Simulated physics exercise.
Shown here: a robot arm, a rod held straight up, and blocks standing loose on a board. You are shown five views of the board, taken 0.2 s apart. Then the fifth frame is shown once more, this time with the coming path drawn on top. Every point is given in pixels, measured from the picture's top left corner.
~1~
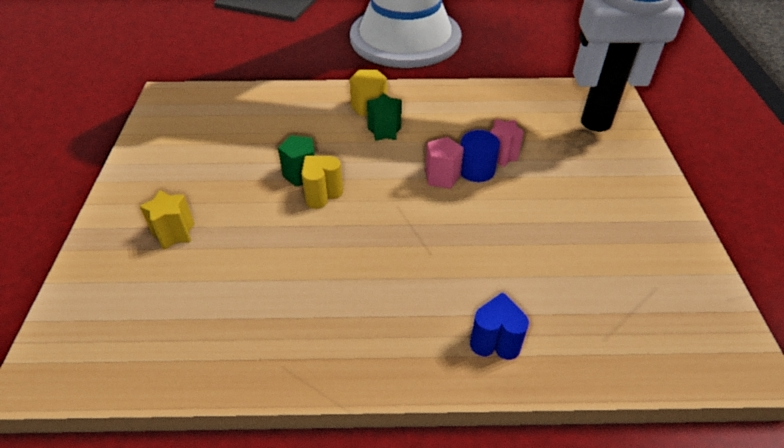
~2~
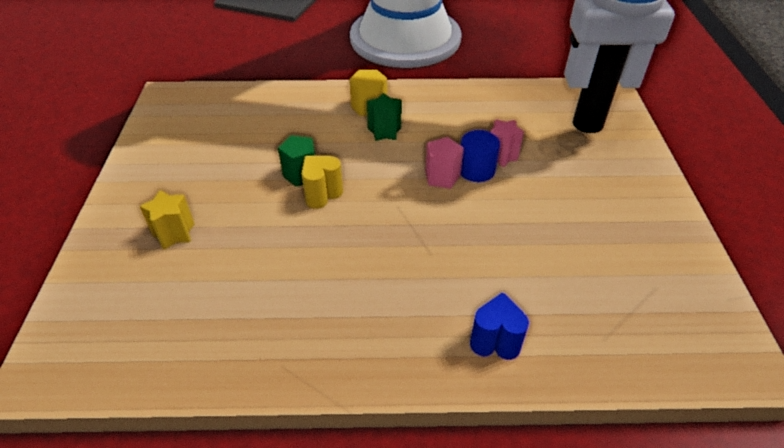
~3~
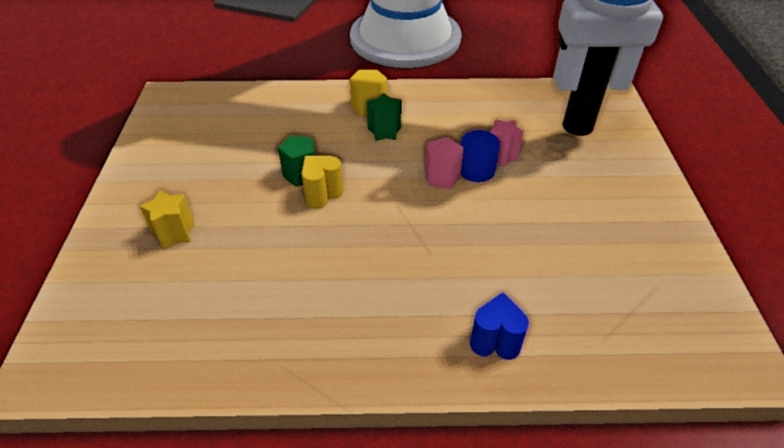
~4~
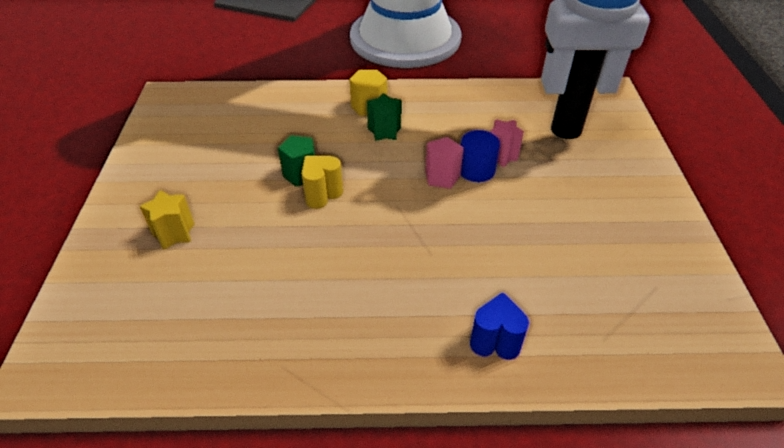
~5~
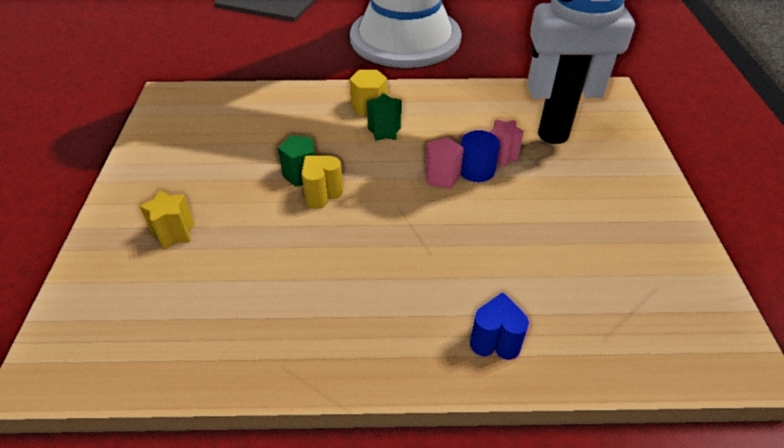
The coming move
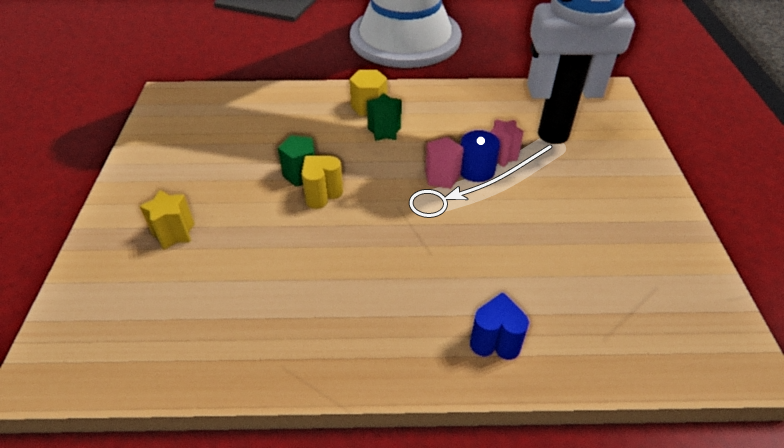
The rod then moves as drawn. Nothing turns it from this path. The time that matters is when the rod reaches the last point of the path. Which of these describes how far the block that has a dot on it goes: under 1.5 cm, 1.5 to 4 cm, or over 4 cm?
Once the path is done, the block that has a dot on it lies 1.5 to 4 cm from its present place.
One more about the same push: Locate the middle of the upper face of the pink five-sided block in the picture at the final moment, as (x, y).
The middle of the upper face of the pink five-sided block will lie at about (414, 154) in the picture.
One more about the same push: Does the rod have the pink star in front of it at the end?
Final answer: No.
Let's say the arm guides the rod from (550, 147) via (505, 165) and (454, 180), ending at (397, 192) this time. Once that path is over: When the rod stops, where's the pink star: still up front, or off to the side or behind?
In the end it is beside or behind the rod.
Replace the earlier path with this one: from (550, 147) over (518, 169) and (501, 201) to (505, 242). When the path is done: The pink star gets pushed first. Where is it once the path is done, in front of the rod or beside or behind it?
Once the path is finished, the pink star lies beside or behind the rod.
The line goes from (550, 147) by way of (498, 179) to (428, 203); the dot is on the blue circle.
On the path given first. One third of the way, rod (519, 156); pink five-sided block (439, 150), turned 15° clockwise; blue circle (470, 141); pink star (497, 128), turned 55° clockwise.
Two thirds of the way, rod (478, 176); pink five-sided block (422, 153); blue circle (453, 142); pink star (494, 128), turned 80° clockwise.
At the end, rod (429, 191); pink five-sided block (414, 154), turned 30° clockwise; blue circle (450, 142); pink star (494, 128), turned 80° clockwise.
